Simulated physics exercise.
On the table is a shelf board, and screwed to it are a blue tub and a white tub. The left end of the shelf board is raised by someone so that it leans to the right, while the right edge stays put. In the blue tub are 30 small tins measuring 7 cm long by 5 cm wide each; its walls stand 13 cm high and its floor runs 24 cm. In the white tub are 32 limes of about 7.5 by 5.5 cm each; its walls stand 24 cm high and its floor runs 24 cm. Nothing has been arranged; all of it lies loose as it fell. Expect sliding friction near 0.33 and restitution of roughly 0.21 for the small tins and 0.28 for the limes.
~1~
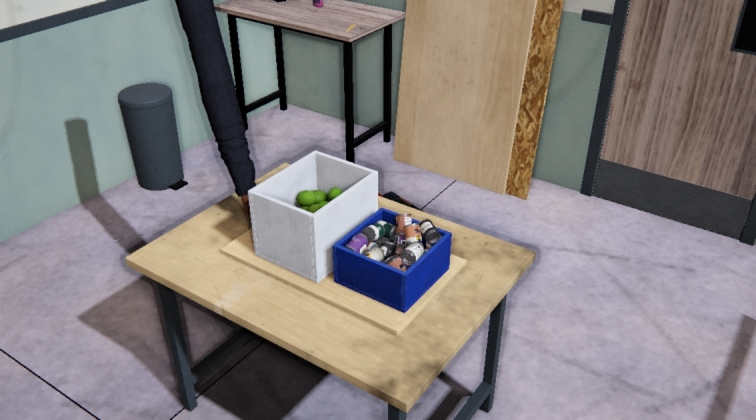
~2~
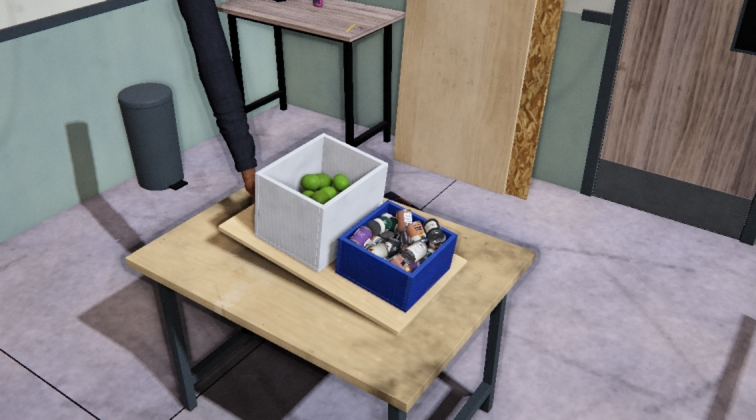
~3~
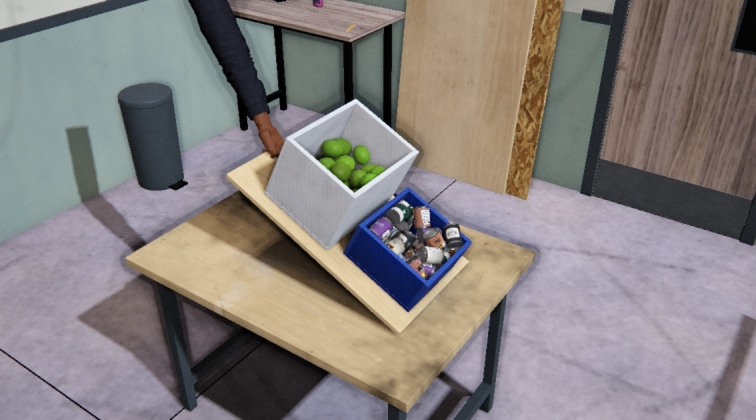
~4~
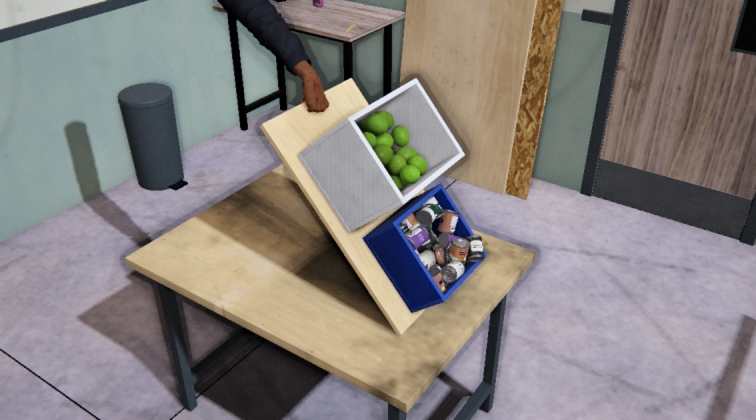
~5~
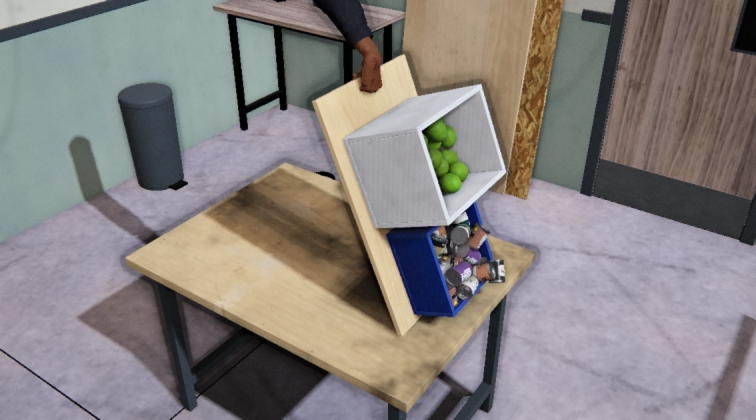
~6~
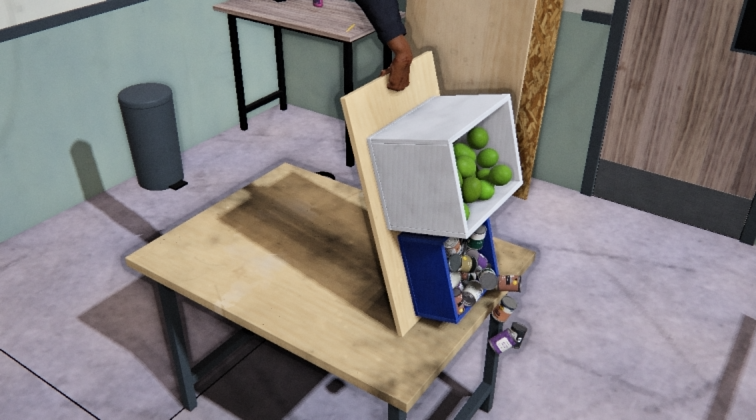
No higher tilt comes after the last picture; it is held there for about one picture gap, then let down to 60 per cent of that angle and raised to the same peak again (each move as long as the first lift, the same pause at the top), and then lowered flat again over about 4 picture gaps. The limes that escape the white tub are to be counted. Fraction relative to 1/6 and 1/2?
Between 1/6 and 1/2.
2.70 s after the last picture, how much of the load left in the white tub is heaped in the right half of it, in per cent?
Close to 50 percent, I reckon.
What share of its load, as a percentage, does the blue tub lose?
Lost: Blue tub 20 per cent.
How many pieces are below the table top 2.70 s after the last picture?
The number is close to 12.
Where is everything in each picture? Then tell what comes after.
In the first picture (we follow the rim corner now nearest the camera), white tub at (312, 215); blue tub at (403, 273); tilt 0°; nothing out yet.
The second picture shows white tub at (322, 206); blue tub at (410, 275); tilt 8°.
The third picture shows white tub at (353, 194); blue tub at (426, 282); tilt 26°.
The fourth picture shows white tub at (402, 198); blue tub at (443, 297); tilt 49°.
The fifth picture shows white tub at (448, 219); blue tub at (454, 312); tilt 67°; 2 out, the lowest tin at (496, 272).
The sixth picture shows white tub at (467, 233); blue tub at (457, 319); tilt 75°; 5 out, the lowest tin at (516, 335).
Then, 0.43 s after the last picture, tilt 61°; 7 of 30 out of the blue tub and 4 of 32 out of the white tub.
Then, 0.97 s after the last picture, tilt 49°; 7 of 30 out of the blue tub and 4 of 32 out of the white tub.
Then, 1.73 s after the last picture, tilt 62°; 7 of 30 out of the blue tub and 4 of 32 out of the white tub.
When it is over (2.70 s after the last picture), 7 of 30 out of the blue tub and 10 of 32 out of the white tub. Asked share, 10 of 32, 31 per cent.
